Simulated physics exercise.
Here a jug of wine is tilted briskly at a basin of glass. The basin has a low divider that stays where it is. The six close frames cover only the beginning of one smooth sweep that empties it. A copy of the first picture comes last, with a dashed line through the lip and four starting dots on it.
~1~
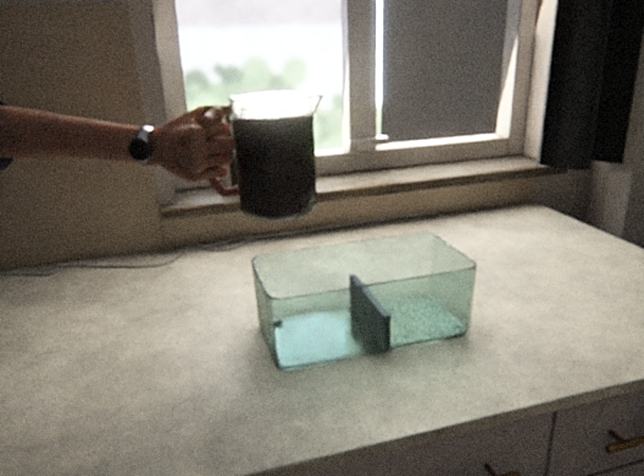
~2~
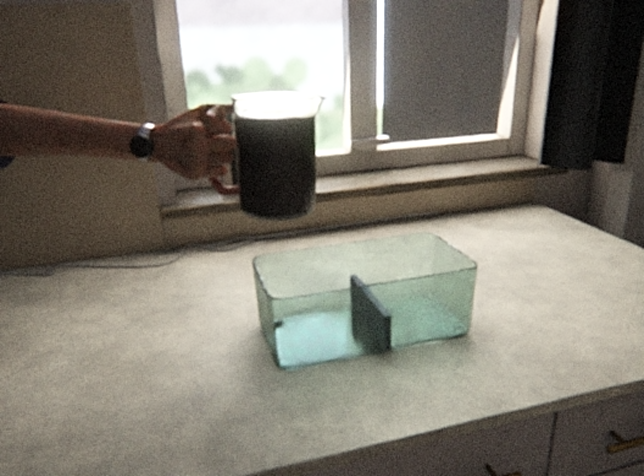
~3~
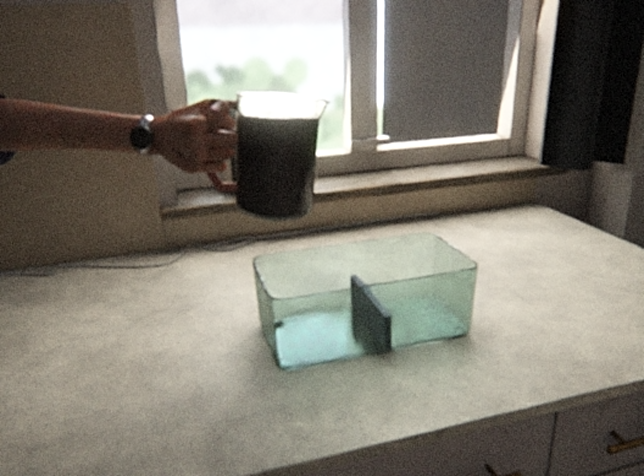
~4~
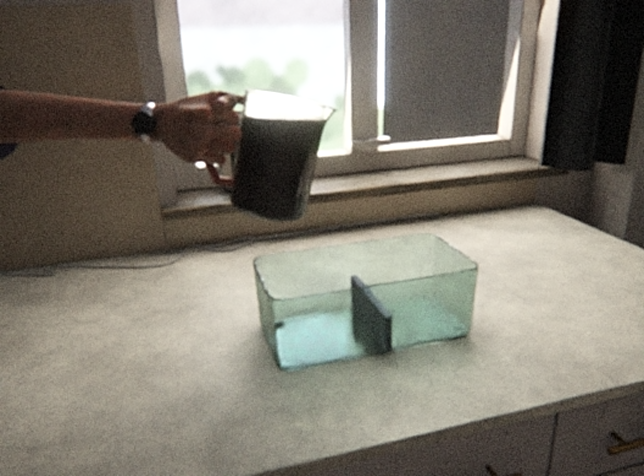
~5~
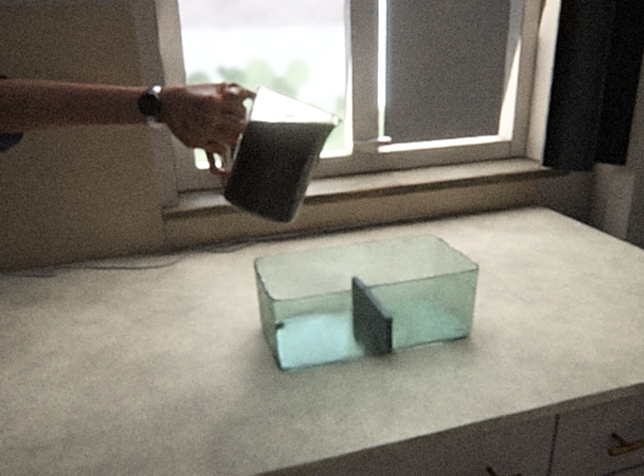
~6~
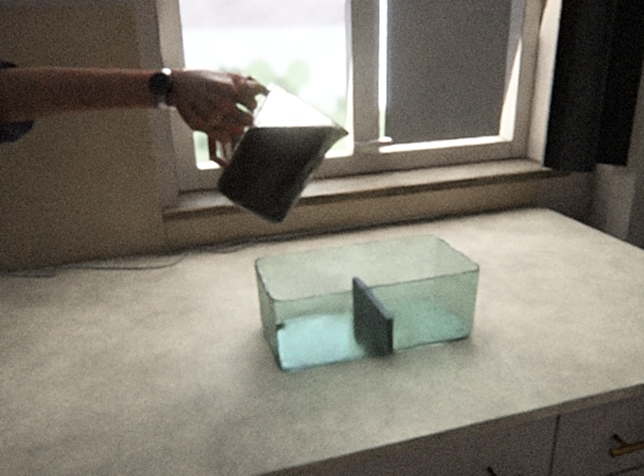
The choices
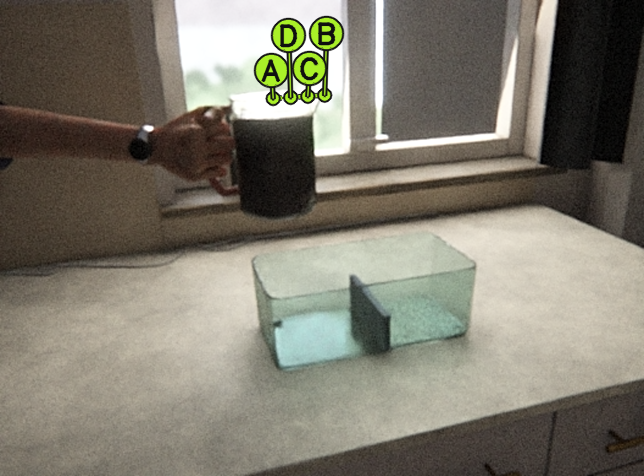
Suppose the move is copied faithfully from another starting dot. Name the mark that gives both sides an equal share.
Best: C.
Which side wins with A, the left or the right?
More ends on the left.
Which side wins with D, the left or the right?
The left side.
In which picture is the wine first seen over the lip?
In picture 6.
In lime, A at (273, 98); B at (324, 95); C at (307, 96); D at (290, 97).
If A is chosen, about 84 % ends left of the wall and 4 % right of it; 12 % is lost outside.
If B is chosen, about 19 % ends left of the wall and 78 % right of it; 3 % is lost outside.
If C is chosen, about 50 % ends left of the wall and 47 % right of it; 3 % is lost outside.
If D is chosen, about 70 % ends left of the wall and 16 % right of it; 13 % is lost outside.
